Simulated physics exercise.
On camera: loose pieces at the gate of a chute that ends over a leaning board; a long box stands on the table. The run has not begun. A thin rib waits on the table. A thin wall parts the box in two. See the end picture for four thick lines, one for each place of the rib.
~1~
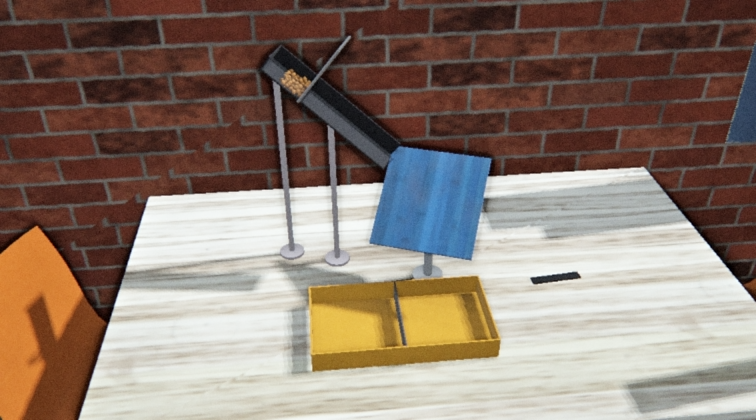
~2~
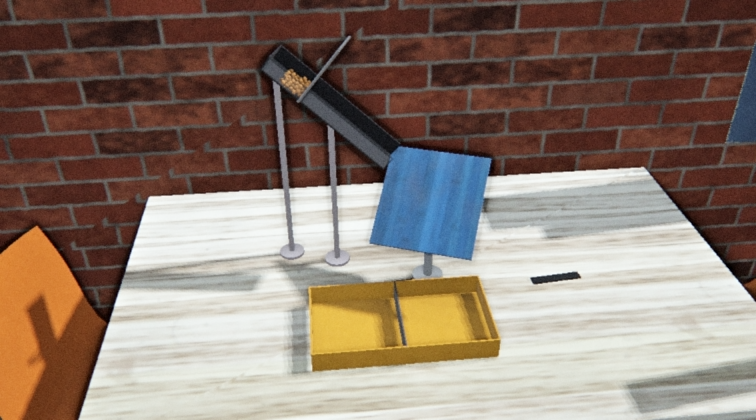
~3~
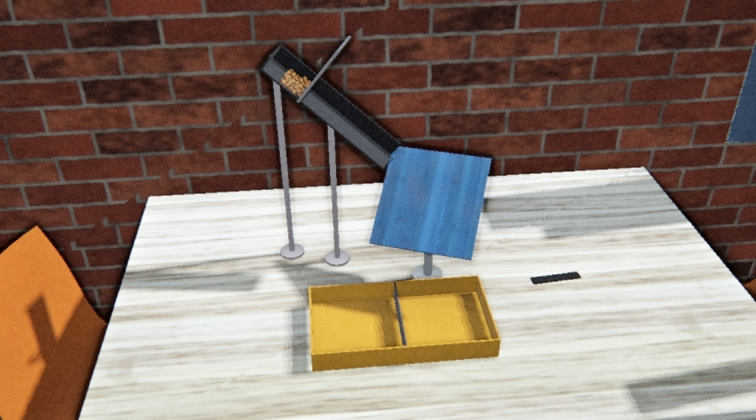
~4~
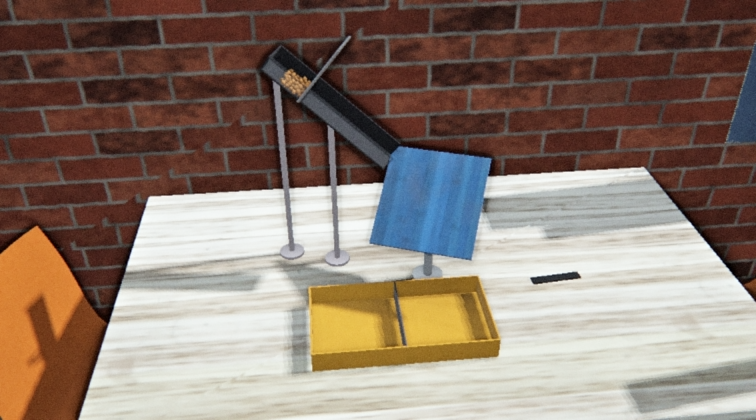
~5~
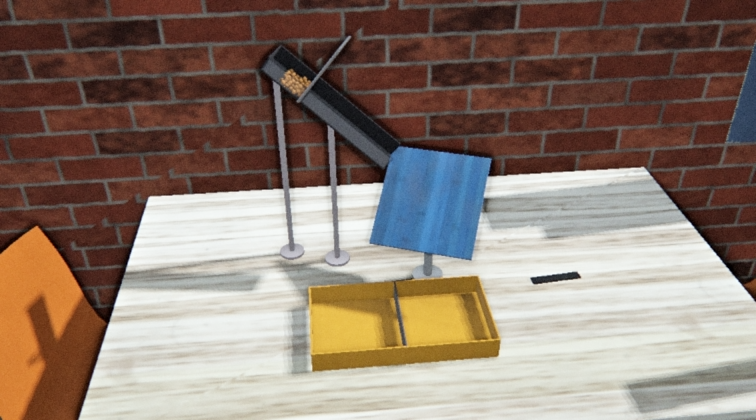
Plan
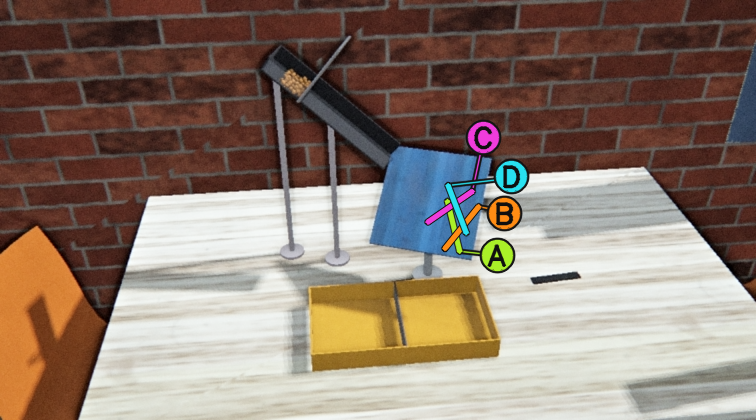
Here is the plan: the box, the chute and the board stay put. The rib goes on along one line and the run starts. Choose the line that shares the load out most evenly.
C is best.
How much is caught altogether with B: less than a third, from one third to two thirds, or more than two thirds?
Line B gives more than two thirds.
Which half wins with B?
Right.
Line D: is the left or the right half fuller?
Right.
On the marked copy, line A from (447, 201) to (459, 251); line B from (478, 206) to (444, 248); line C from (472, 191) to (427, 222); line D from (448, 185) to (466, 232).
Choosing A, of what is caught, a small part in the left half, nearly all in the right.
Choosing B, of what is caught, a small part in the left half, most in the right.
Choosing C, of what is caught, about two thirds in the left half, about a third in the right.
Choosing D, of what is caught, a stray few in the left half, nearly all in the right.
